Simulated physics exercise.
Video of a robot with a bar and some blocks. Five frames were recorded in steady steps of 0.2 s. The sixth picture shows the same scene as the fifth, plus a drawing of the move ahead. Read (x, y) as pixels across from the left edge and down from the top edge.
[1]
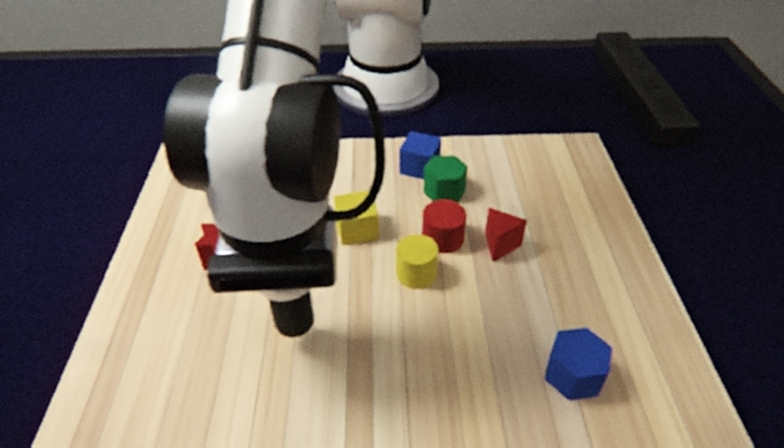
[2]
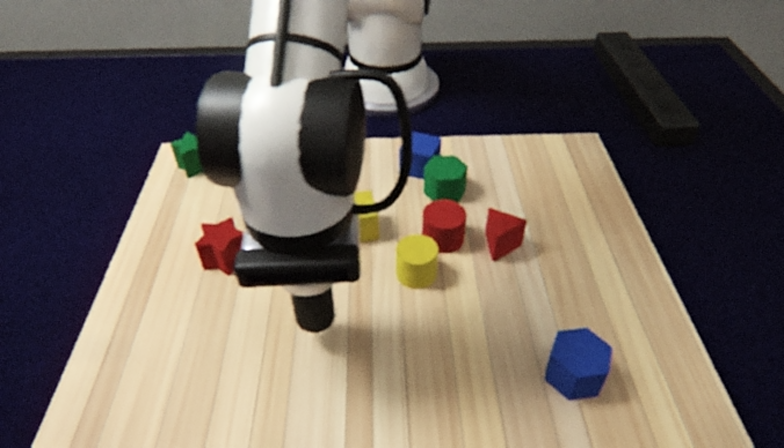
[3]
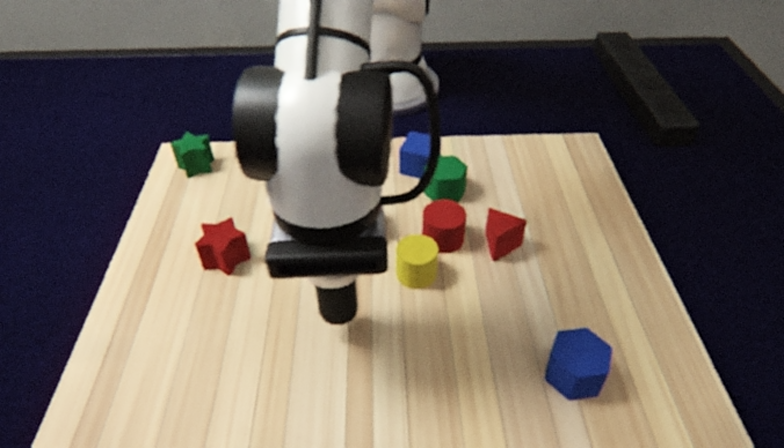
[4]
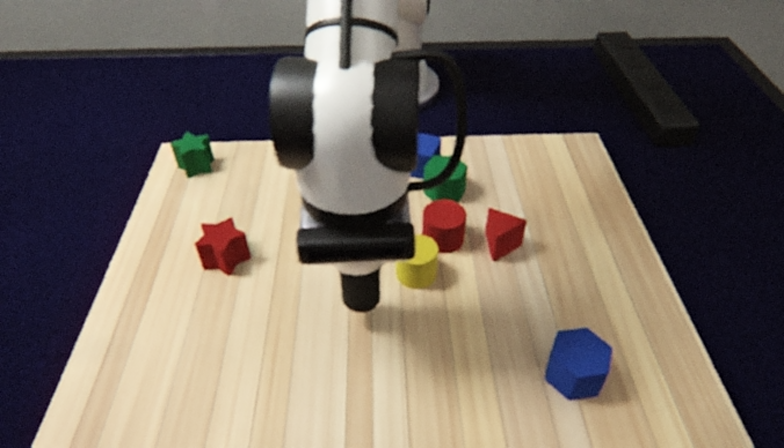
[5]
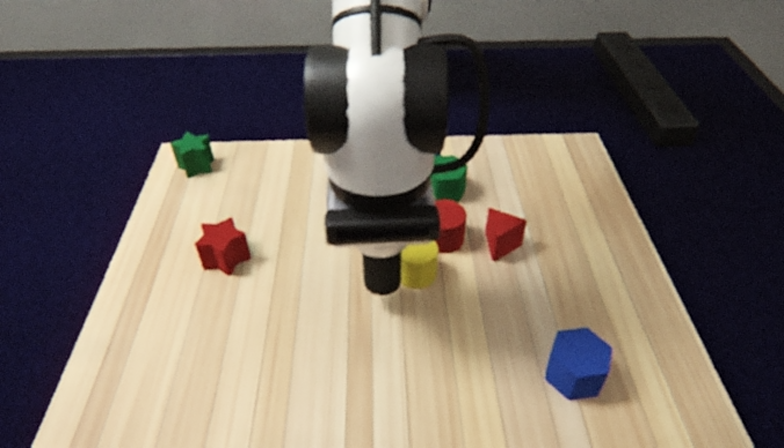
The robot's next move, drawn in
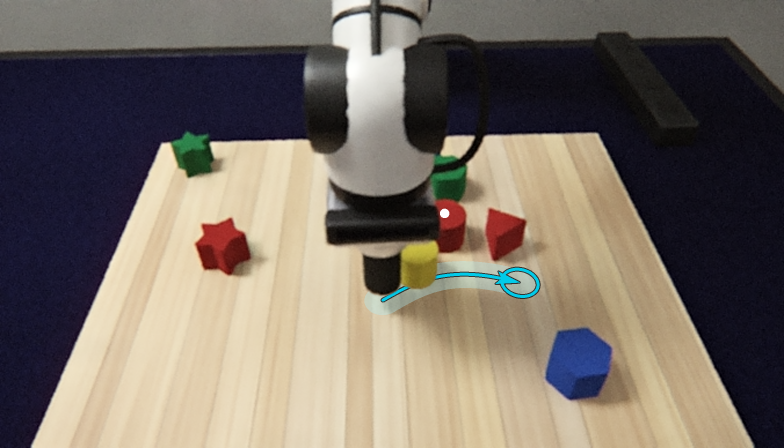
A white and black robot arm holding a short dark bar downward starts at the left-centre of a wooden board, beside a red star. It moves steadily right and slightly back, uncovering a green star behind it, and comes close beside the yellow cylinder, while the scattered coloured blocks stay still.
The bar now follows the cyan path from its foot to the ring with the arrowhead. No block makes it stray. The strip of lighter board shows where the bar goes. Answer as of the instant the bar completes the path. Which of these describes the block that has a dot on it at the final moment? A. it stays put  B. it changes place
My pick is B.
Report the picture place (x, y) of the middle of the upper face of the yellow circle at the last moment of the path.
I'd expect the centre of its top face to be at (468, 222).
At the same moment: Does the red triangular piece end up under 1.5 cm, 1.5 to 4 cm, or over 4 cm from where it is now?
Displaced less than 1.5 cm.
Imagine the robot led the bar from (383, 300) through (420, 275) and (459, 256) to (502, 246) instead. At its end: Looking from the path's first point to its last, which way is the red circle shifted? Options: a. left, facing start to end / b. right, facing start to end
a - left, facing start to end.
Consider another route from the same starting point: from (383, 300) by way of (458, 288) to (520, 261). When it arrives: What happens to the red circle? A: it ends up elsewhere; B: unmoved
A.
The drawn path runs from (383, 300) through (425, 280) and (471, 274) to (520, 283); the dot is on the red circle.
The first path, step by step. One third of the way, bar (427, 263); yellow circle (445, 231); red circle (452, 203).
Two thirds of the way, bar (474, 257); yellow circle (468, 222); red circle (455, 195).
At the end, bar (524, 265); yellow circle (468, 222); red circle (455, 195); red triangular piece not moved.
